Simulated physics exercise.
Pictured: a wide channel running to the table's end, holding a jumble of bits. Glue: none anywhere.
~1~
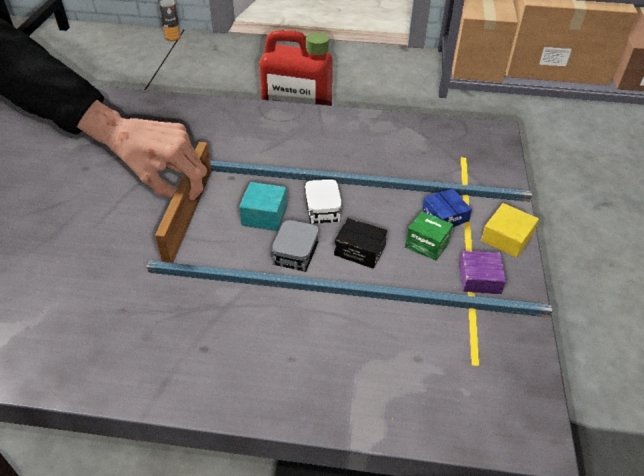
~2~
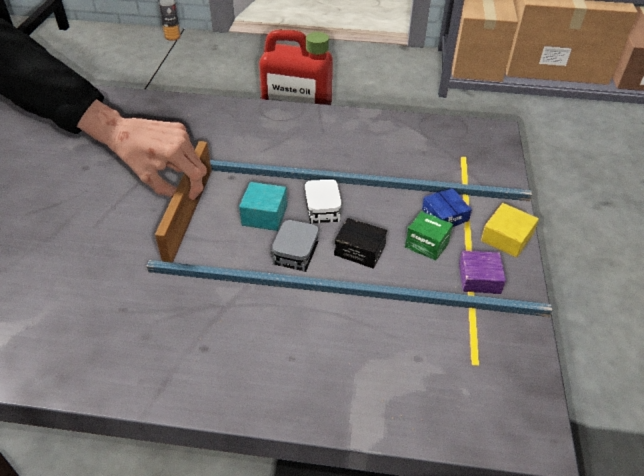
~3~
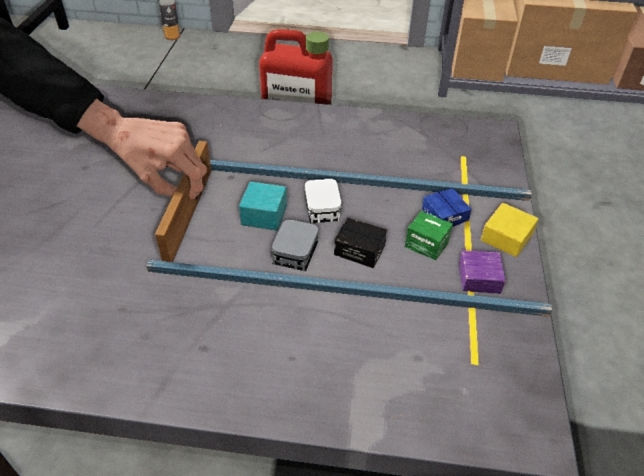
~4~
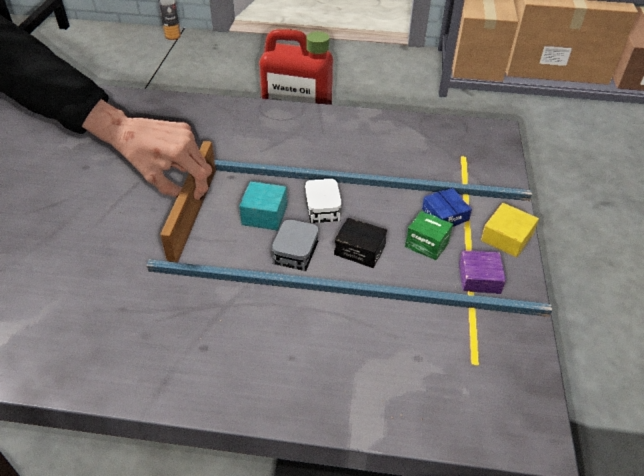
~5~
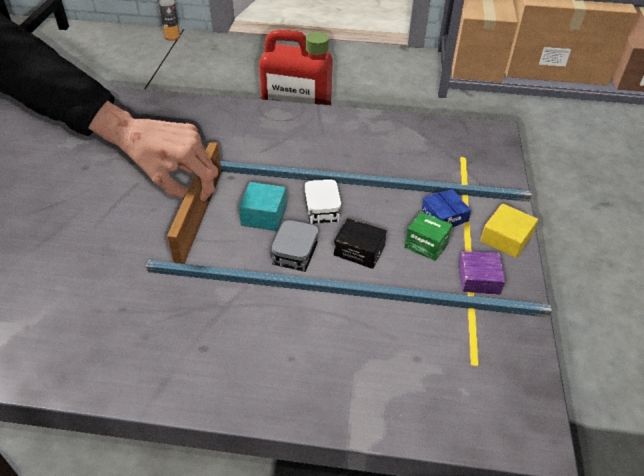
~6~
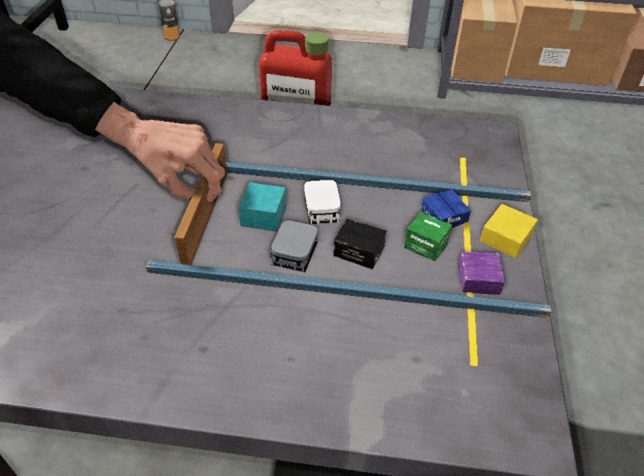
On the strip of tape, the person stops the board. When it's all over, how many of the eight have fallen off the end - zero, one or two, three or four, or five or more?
Off the edge: Three to four.
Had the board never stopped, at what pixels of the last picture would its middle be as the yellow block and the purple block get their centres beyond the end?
The yellow block puts it at (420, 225), the purple block at (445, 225).
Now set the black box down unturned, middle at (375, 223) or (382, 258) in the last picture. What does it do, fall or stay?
Taking the places in order, it sits tight; it sits tight.
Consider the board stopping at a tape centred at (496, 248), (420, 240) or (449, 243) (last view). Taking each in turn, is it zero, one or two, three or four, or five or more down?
In turn: Five or over, none at all, either one or two.
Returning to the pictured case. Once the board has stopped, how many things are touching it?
The answer is 2.
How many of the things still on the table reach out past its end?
Overhang count: 2.
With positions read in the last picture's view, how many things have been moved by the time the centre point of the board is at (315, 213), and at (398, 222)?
First 4, then 8.
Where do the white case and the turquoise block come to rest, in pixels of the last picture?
Middles: Around (520, 216) and around (489, 229).
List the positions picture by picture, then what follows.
In the first frame, yellow block (510, 230); purple block (482, 272); blue box (447, 210); board (186, 200); tape (469, 244).
In the second frame, purple block (482, 272); white case (323, 202).
In the third frame, blue box (446, 209); board (186, 199).
In the fourth frame, yellow block (510, 230); green box (429, 236).
In the fifth frame, purple block (481, 272); black box (360, 243).
In the sixth frame, yellow block (509, 231); purple block (481, 273); blue box (446, 210); board (204, 202); tape (468, 244).
Soon after, none off yet; yellow block at rest near (509, 231); purple block at rest near (481, 273); blue box at rest near (446, 210).
Then, none off yet; yellow block moving near (518, 229); purple block at rest near (485, 274); blue box moved about its own width near (474, 214).
At rest, the number that fall off is three or four; fallen, green box, blue box, purple block and yellow block.
